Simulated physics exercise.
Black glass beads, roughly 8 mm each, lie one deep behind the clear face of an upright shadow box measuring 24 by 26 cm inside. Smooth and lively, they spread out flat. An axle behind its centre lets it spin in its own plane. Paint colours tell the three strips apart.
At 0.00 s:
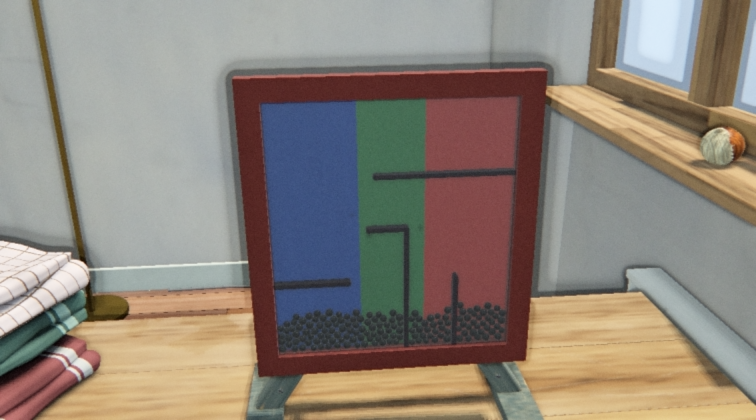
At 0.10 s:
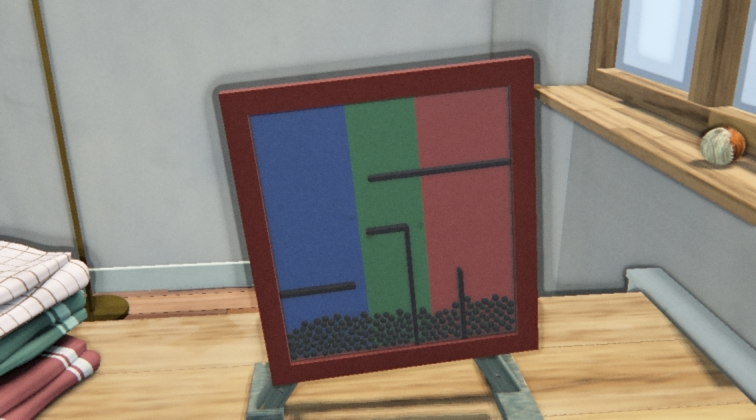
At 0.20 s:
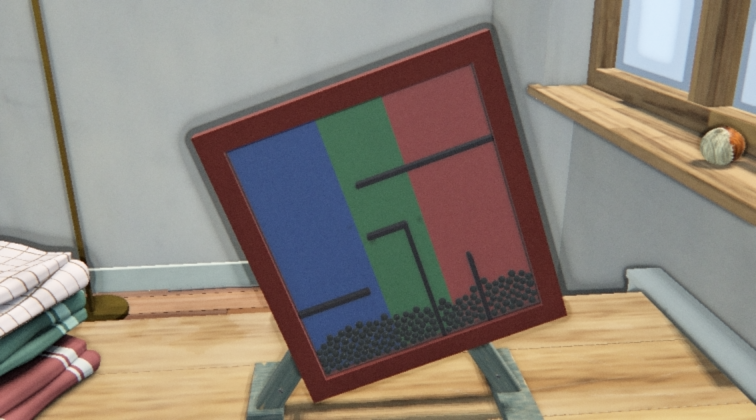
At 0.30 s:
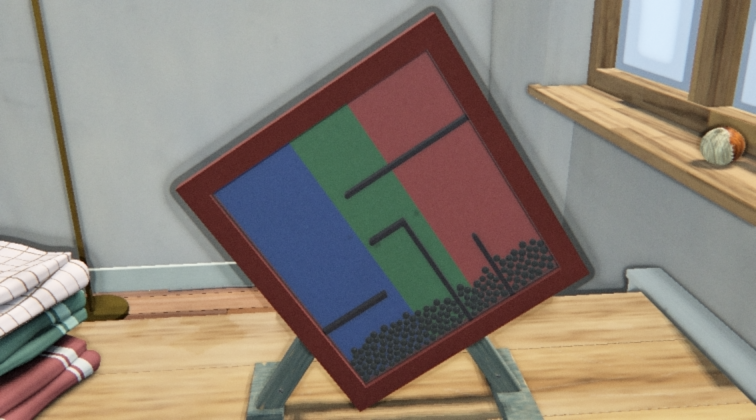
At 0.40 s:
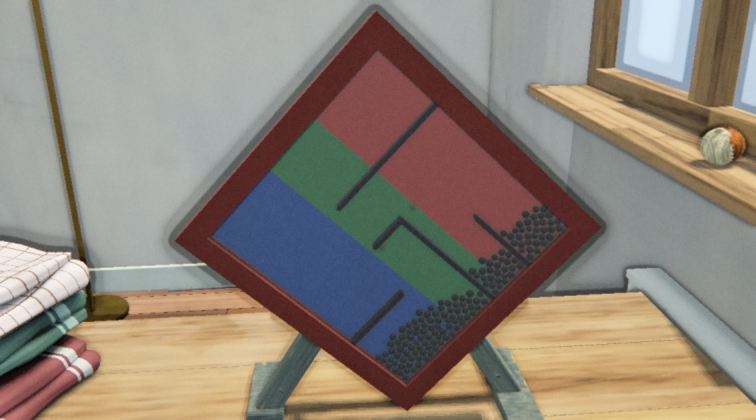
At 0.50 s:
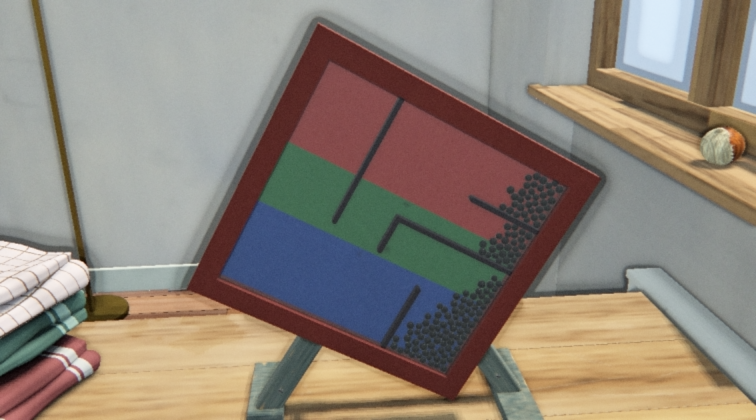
A pale-walled room with a wooden tabletop is seen from the front in a steady view, a window and wooden sill at right. A red-framed square panel striped blue, green and red, with dark bars and small black beads along its bottom, stands on a grey-green support, folded cloths at left. The panel turns steadily anticlockwise, and the beads shift within it, bunching along its right side.
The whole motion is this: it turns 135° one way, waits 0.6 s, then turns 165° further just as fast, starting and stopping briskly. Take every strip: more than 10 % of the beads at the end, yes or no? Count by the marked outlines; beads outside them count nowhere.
Red yes, blue no, green yes.
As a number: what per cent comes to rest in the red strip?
Roughly 55 per cent.
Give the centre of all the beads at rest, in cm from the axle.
About 3 cm right and 4 cm below.
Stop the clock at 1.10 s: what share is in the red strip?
Some 15 per cent.
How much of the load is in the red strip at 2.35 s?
Roughly 10 per cent.
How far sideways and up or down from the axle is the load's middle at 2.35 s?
About 4 cm right and 1 cm below.
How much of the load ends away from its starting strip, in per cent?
Some 60 per cent.
After 1.10 s, it stands 135° anticlockwise; the beads' middle is 6 cm right of and level with the centre; red 15 %, blue 65 %, green 20 %.
After 2.35 s, it has come round 217° anticlockwise; the beads' middle is 4 cm right of and 1 cm below the centre; red 10 %, blue 40 %, green 50 %.
After 3.01 s, it has come round 300° anticlockwise; the beads' middle is 4 cm right of and 4 cm below the centre; red 55 %, green 45 %.
Settled by 3.8 s, it has come round 300° anticlockwise; red 55 %, blue 0 %, green 45 %.
